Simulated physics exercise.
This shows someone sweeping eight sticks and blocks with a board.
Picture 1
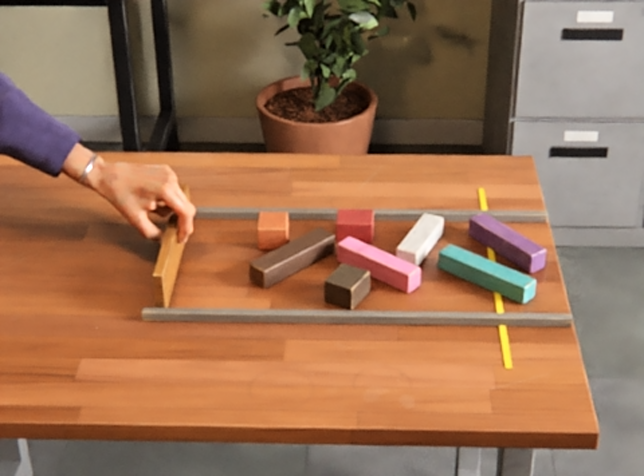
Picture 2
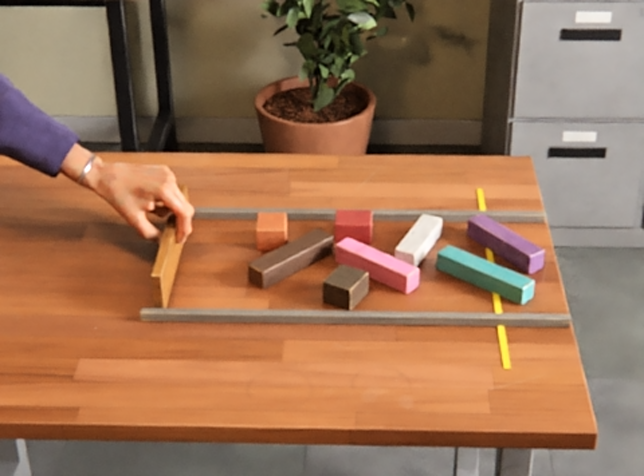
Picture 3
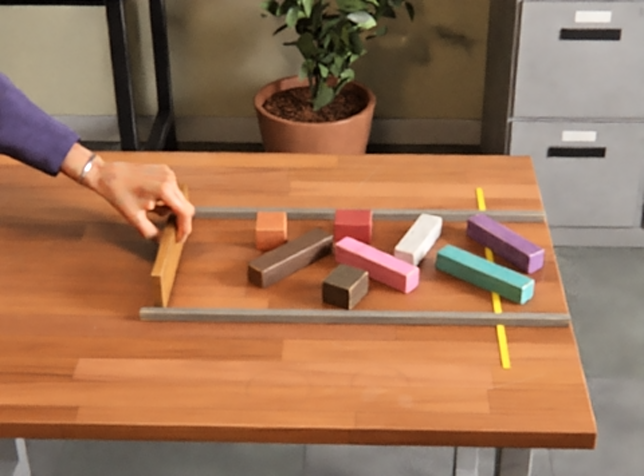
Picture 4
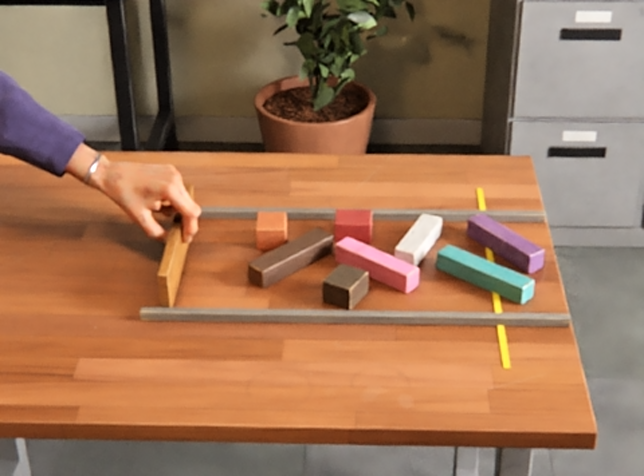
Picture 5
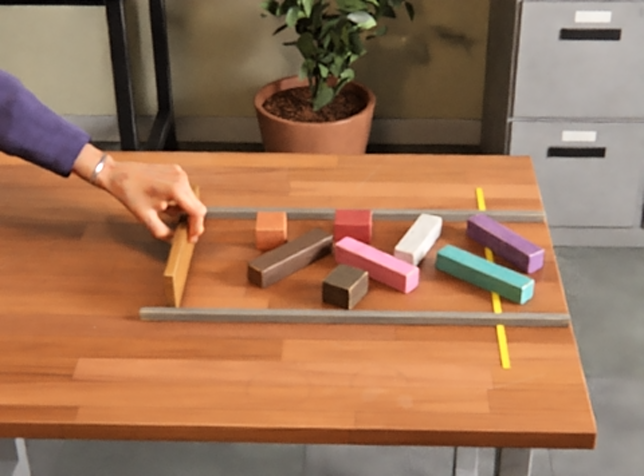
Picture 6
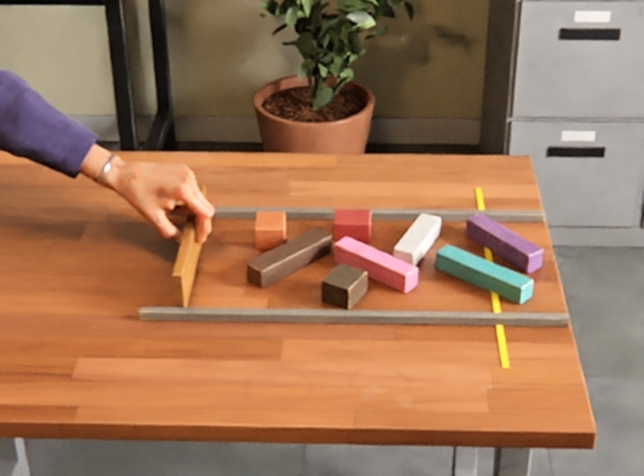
The video shows a hand holding a small wooden board upright between two grey rails on a table, then sliding it slightly right toward eight coloured sticks and blocks, which stay still near a strip of yellow tape.
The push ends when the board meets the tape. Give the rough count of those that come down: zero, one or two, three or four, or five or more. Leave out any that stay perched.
The number that fall off is three or four.
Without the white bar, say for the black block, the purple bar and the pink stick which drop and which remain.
The black block survives, the purple bar drops off, the pink stick remains up.
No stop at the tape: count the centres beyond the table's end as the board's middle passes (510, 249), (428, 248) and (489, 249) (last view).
Place by place, 5, 0 and 3.
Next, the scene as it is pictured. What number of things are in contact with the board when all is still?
That makes 3.
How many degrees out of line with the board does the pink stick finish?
Roughly 5° out of line.
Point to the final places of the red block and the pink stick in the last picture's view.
About (532, 221), and the other about (545, 285).
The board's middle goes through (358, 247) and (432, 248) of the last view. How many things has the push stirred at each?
The counts are 6 and 8.
A little later, none off yet; purple bar at rest near (504, 242); turquoise bar at rest near (483, 274); white bar at rest near (417, 241).
Next, none off yet; purple bar at rest near (504, 242); turquoise bar at rest near (484, 274); white bar shifted a little near (441, 239).
Later still, none off yet; purple bar shifted a little near (548, 246); turquoise bar shifted a little near (540, 283); white bar shifted about its own width near (516, 236).
When it is over, the number that fall off is three or four; down, white bar, turquoise bar and purple bar.
